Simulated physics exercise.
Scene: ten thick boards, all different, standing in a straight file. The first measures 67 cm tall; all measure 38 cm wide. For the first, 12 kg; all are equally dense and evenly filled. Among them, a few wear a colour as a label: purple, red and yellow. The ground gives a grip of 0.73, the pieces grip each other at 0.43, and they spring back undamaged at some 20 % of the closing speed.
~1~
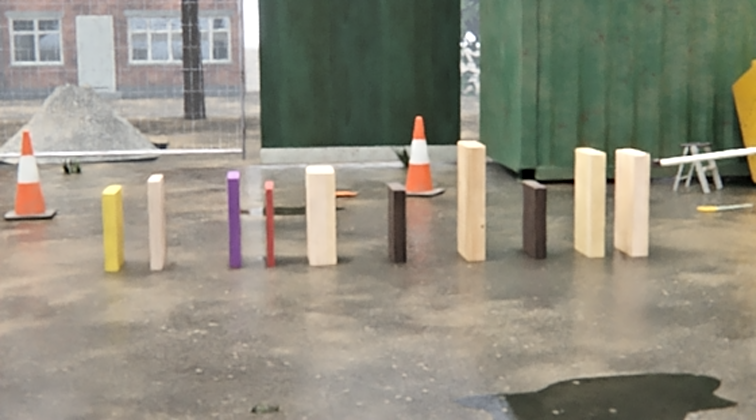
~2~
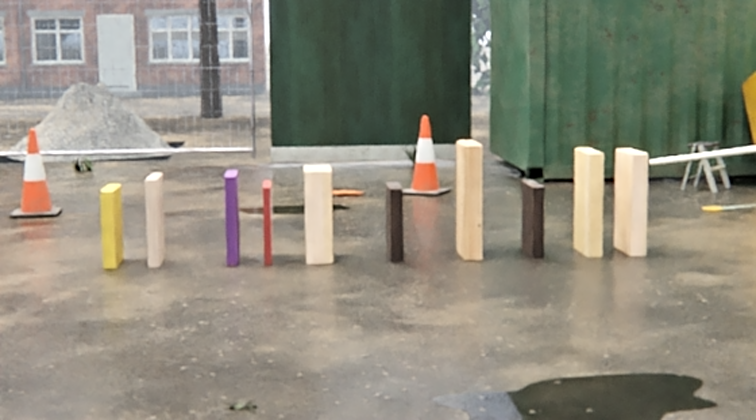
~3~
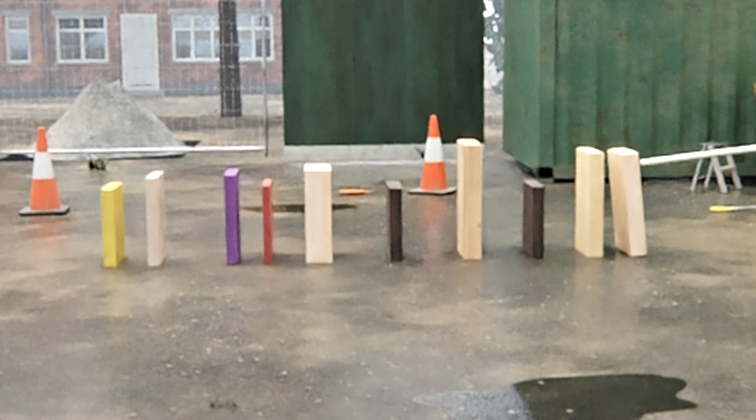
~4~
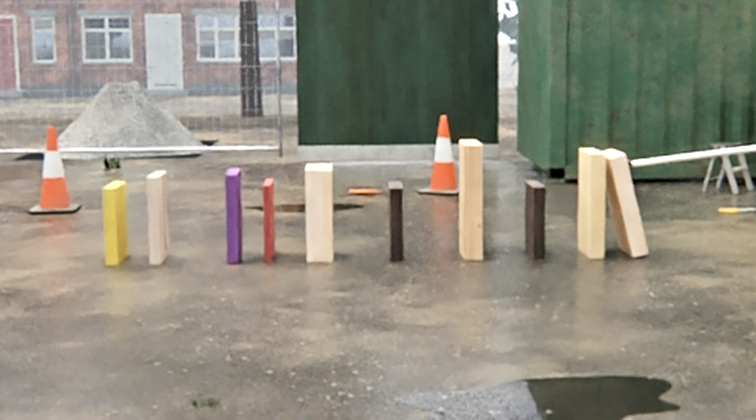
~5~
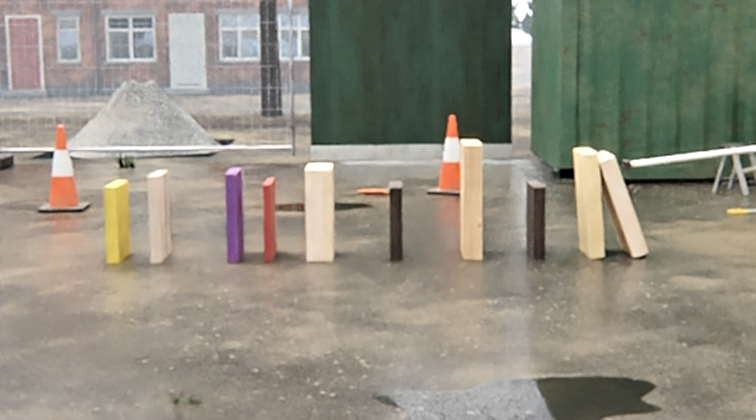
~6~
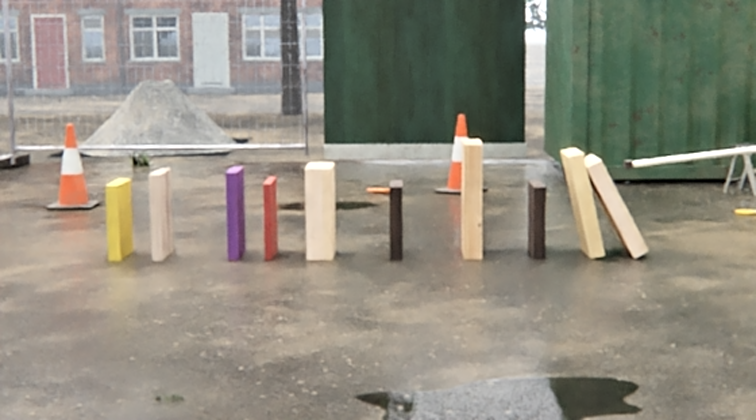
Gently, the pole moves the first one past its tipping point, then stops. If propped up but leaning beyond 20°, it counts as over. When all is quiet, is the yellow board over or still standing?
The yellow board ends up over in the end.
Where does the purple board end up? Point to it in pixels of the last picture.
Roughly at (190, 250).
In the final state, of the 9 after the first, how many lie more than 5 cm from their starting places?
Count: 9.
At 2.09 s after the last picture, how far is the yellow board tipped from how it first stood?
Some 40°.
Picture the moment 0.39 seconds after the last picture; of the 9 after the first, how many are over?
2.
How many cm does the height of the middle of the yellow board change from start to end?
About 20 cm lower.
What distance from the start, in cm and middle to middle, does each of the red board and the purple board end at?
The red one ends around 30 cm from its start and the purple one around 40 cm.
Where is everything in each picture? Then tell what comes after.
In the first frame (each place is the centre of the face we see best; the camera moves round a little), pole end (659, 164) 9 cm from the first board; yellow board (110, 233); purple board (234, 223); red board (270, 228); the others all in place.
The second frame shows pole end 14 mm from the first board; yellow board (108, 230).
The third frame shows pole end pushing; yellow board (108, 228); the others all in place.
The fourth frame shows pole end (629, 165) pushing; yellow board (110, 227); the others all in place.
The fifth frame shows pole end (629, 165) stopped; yellow board (111, 226); steepest lean 4°, the board at (594, 206); one has shifted.
The sixth frame shows pole end (630, 165) stopped; yellow board (113, 224); purple board (232, 217); red board (267, 222); steepest lean 13°, the board at (587, 206); one has shifted.
Then, 0.39 s later than the last frame, 2 of the 9 other boards over; yellow board unmoved.
Then, 1.03 s later than the last frame, 4 of the 9 other boards over; yellow board unmoved.
Then, 2.09 s later than the last frame, 9 of the 9 other boards over; yellow board tilted 40°; purple board lying flat.
When it is over, 9 of the 9 other boards over; yellow board lying flat; purple board lying flat; red board lying flat. Not one is left standing. In pixels of the last frame, middles, yellow board near (81, 250), purple board near (190, 250).
